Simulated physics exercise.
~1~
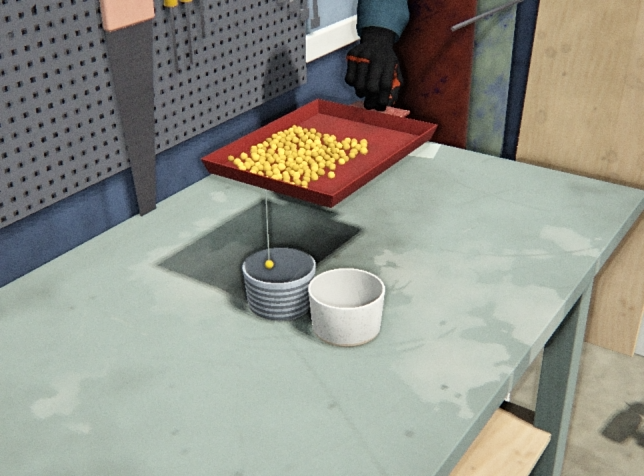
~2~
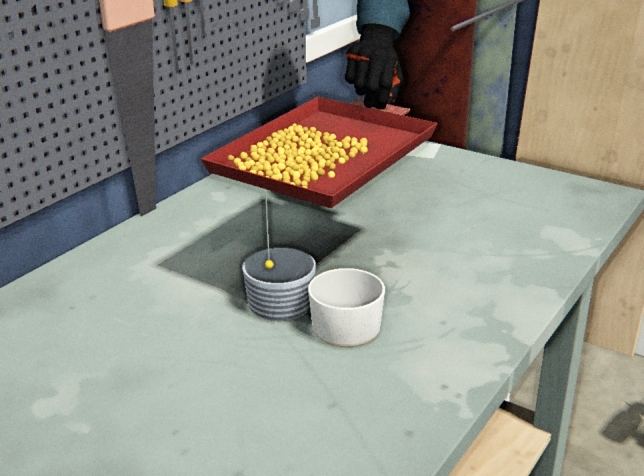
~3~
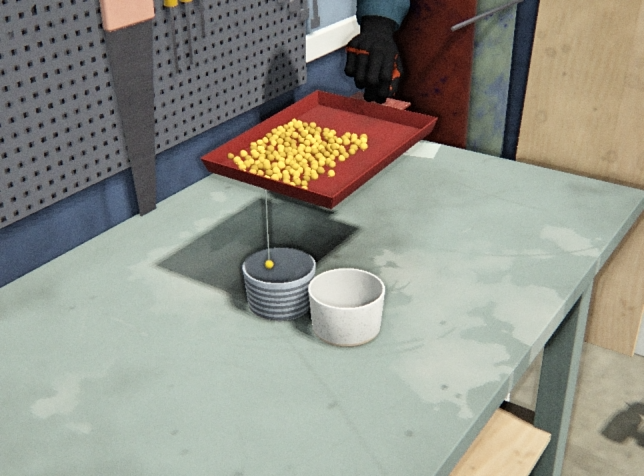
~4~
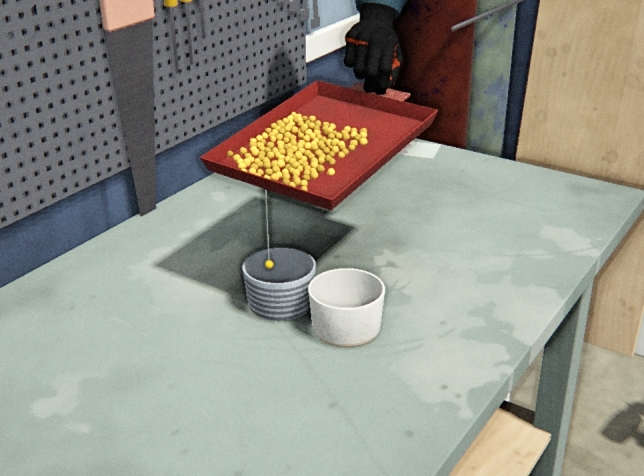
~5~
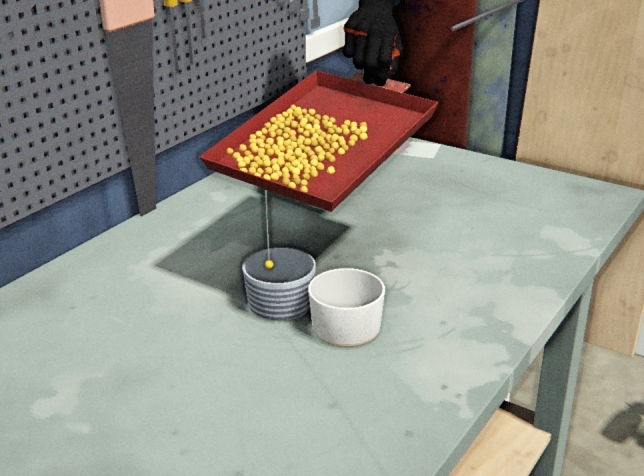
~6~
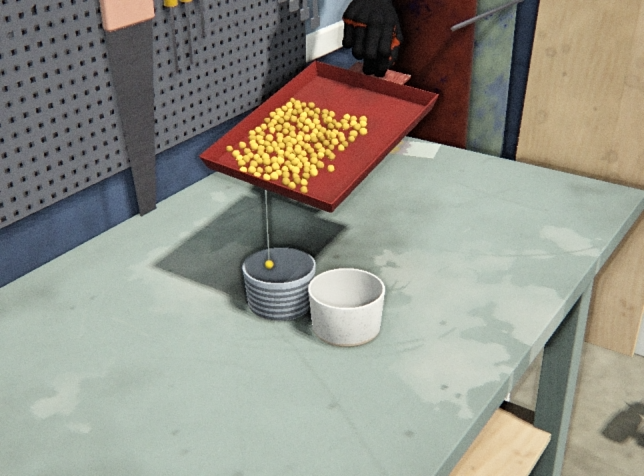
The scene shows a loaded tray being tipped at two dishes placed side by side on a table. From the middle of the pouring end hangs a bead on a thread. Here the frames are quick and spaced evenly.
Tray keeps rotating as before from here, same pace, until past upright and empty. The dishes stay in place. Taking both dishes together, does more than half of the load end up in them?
No, A lesser share is caught.
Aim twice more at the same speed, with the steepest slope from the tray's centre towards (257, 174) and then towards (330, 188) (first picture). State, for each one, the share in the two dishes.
0 and 80 per cent, in that order.
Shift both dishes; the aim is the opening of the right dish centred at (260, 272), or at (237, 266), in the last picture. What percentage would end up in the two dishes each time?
0 %, then 0 %.
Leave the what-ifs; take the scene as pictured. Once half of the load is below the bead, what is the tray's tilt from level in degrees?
Angle: Approx. 110 degrees.
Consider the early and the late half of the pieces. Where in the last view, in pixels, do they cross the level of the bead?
About (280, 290) to begin with, then about (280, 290).
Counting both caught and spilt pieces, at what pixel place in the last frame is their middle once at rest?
Around (274, 350).
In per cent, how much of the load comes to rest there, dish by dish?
The left dish gets close to 0 per cent and the right dish close to 10 per cent.
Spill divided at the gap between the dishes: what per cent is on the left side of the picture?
Looks like close to 90 per cent of it.
Shortly afterwards, tray tipped steeply; the whole lot on the tray.
Next, tray tipped right over; all but a few on the tray; only a few in the right dish; only a few outside both; only a few in the air.
Some moments later, tray tipped past a quarter turn; a little in the right dish; only a few in the left dish; the bulk outside both.
In the end, tray tipped past a quarter turn; a little in the right dish; only a few in the left dish; the bulk outside both.
